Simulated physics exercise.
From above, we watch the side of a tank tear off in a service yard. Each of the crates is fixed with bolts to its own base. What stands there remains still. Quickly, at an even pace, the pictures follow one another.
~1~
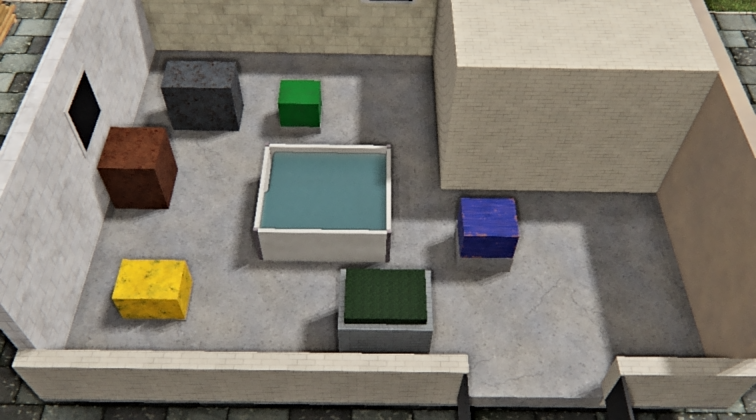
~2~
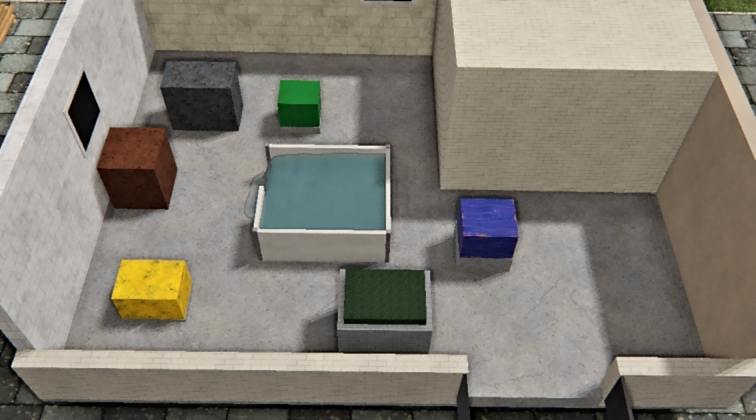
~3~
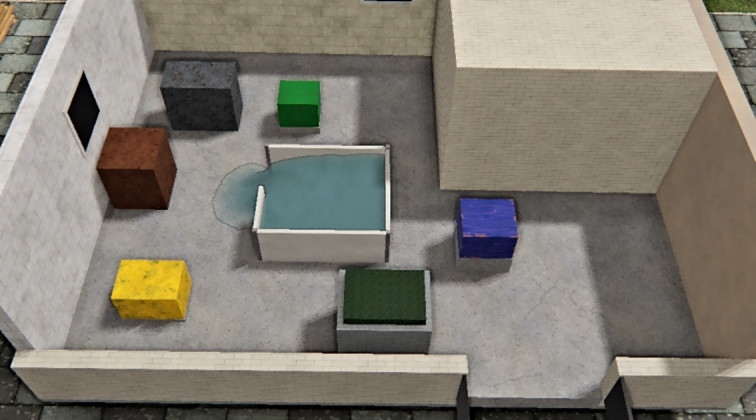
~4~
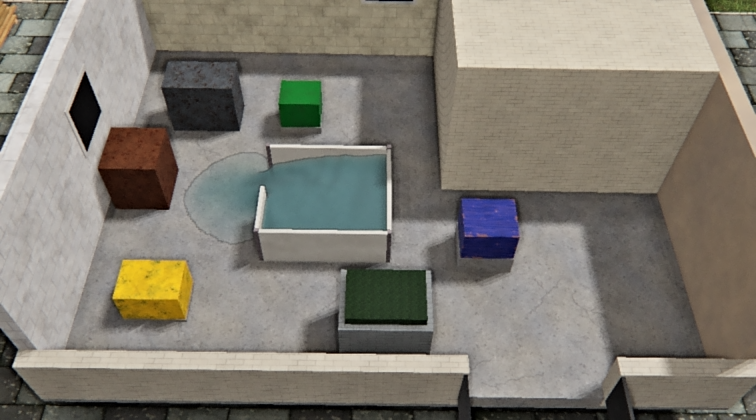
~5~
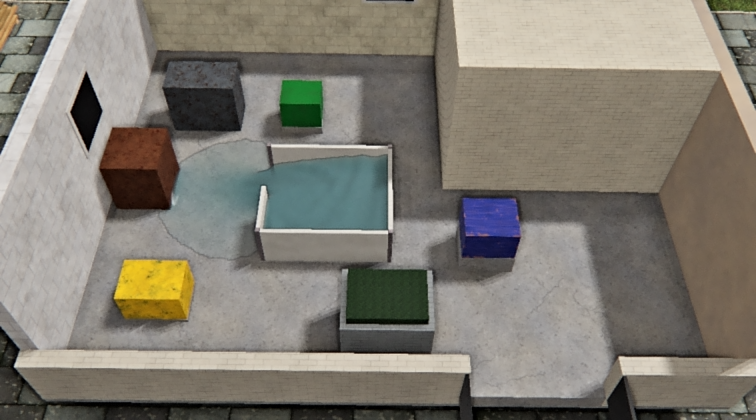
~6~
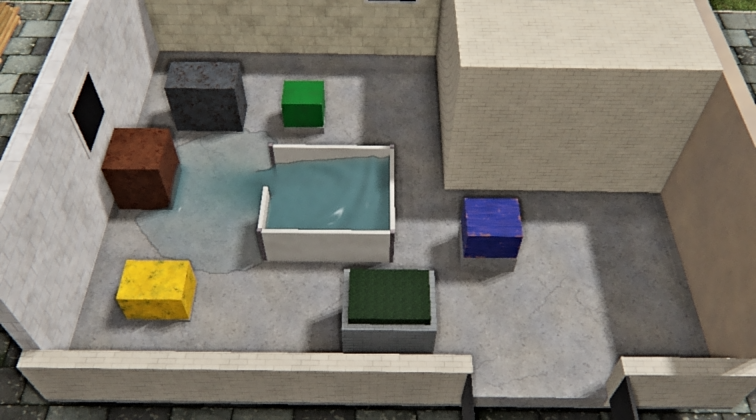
In a walled yard dotted with coloured blocks, the left side of a white tank opened up, and water poured out through the gap, spreading leftward across the floor to the brown block.
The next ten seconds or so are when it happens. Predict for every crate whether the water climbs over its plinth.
As I see it, the green crate sits high enough, the blue crate sits high enough, the yellow crate sits too low.
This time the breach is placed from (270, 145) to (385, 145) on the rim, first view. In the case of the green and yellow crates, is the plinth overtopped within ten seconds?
Green crate is reached; yellow crate is reached.
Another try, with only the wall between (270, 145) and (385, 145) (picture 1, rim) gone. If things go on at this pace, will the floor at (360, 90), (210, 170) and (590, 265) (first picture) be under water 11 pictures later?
Point one: Reached. Point two: Reached. Point three: Not reached.
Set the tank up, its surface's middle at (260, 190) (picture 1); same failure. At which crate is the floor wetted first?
One in yellow.
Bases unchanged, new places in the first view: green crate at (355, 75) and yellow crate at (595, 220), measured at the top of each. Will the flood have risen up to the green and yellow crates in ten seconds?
The green one stays untouched; the yellow one stays untouched.
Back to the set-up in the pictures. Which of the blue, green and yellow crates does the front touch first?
That's the crate marked yellow.
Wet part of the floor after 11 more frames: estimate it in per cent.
About 20 per cent.
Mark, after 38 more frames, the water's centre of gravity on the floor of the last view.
Estimate: (258, 195).
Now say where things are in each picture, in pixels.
Still water in the tank at (326, 190), in the first picture.
The front is at (255, 217), out from the gap at (269, 185), in the second picture.
The front is at (218, 207), out from the gap at (269, 188), in the third picture.
Water pours out at (271, 188) and has run to (190, 201), in the fourth picture.
The front is at (166, 215), out from the gap at (272, 188), in the fifth picture.
The front is at a hidden place, out from the gap at (274, 188), in the sixth picture.
A moment on, water covers 15 % of the floor; the green crate not reached, the blue crate not reached, the yellow crate water round its plinth.
Next, water covers 20 % of the floor; the green crate not reached, the blue crate not reached, the yellow crate water round its plinth.
Then, water covers 35 % of the floor; the green crate water round its plinth, the blue crate not reached, the yellow crate water round its plinth.
Later, water covers 65 % of the floor; the green crate water round its plinth, the blue crate water round its plinth, the yellow crate water round its plinth.
In the end, water covers 85 % of the floor; the green crate stayed above the water, the blue crate stayed above the water, the yellow crate was topped.
